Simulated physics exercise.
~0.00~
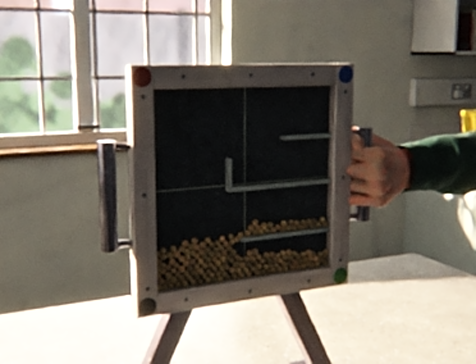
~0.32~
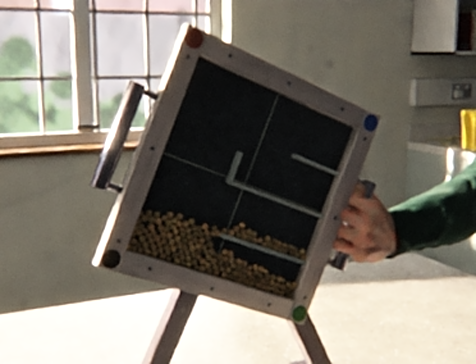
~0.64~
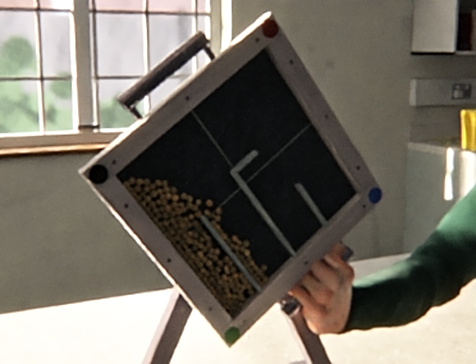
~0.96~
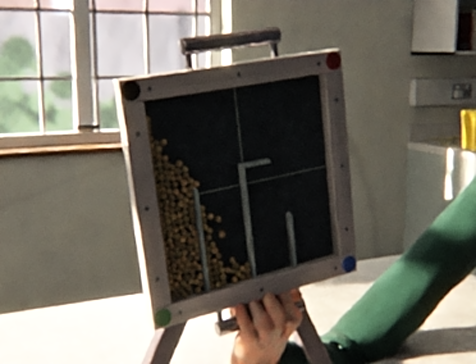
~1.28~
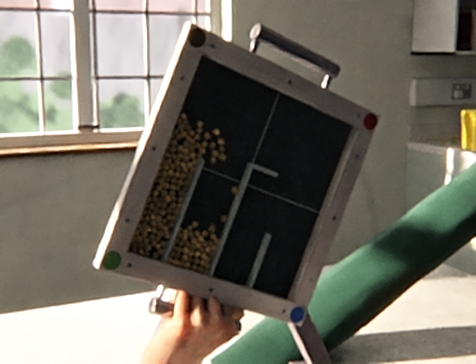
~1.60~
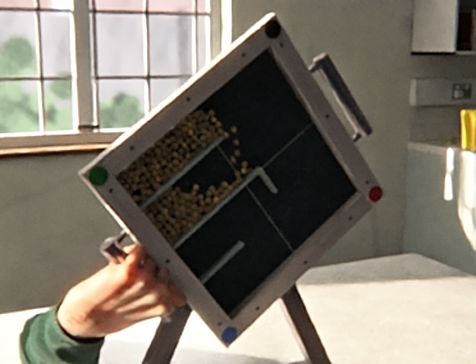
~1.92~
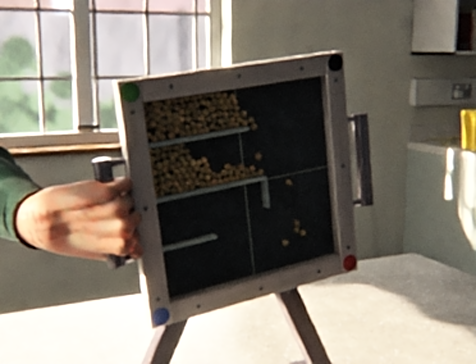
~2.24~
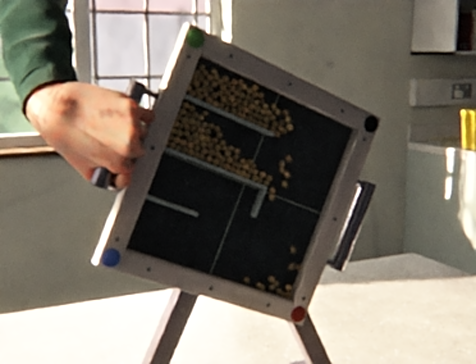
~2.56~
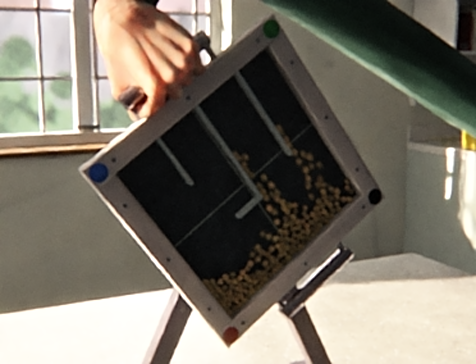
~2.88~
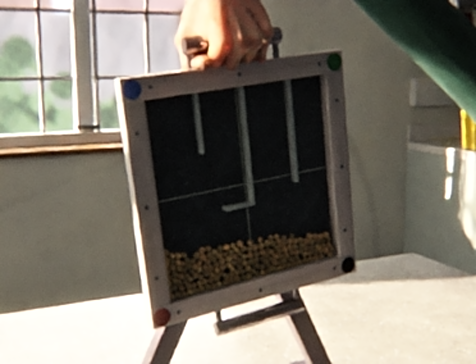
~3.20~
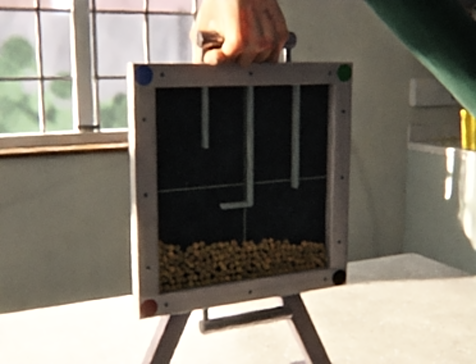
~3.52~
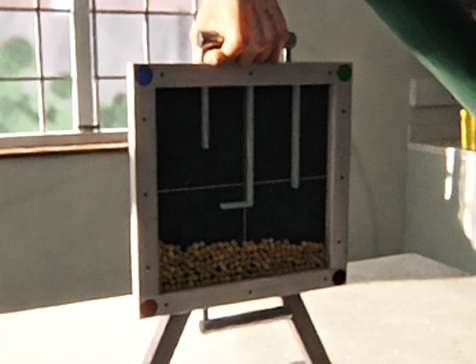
A hand turned a square maze box clockwise through three quarters of a turn, sending its wooden beads piling behind the inner walls, then spilling past them. It stopped with the beads lying in a fairly even layer between the red and black dots.
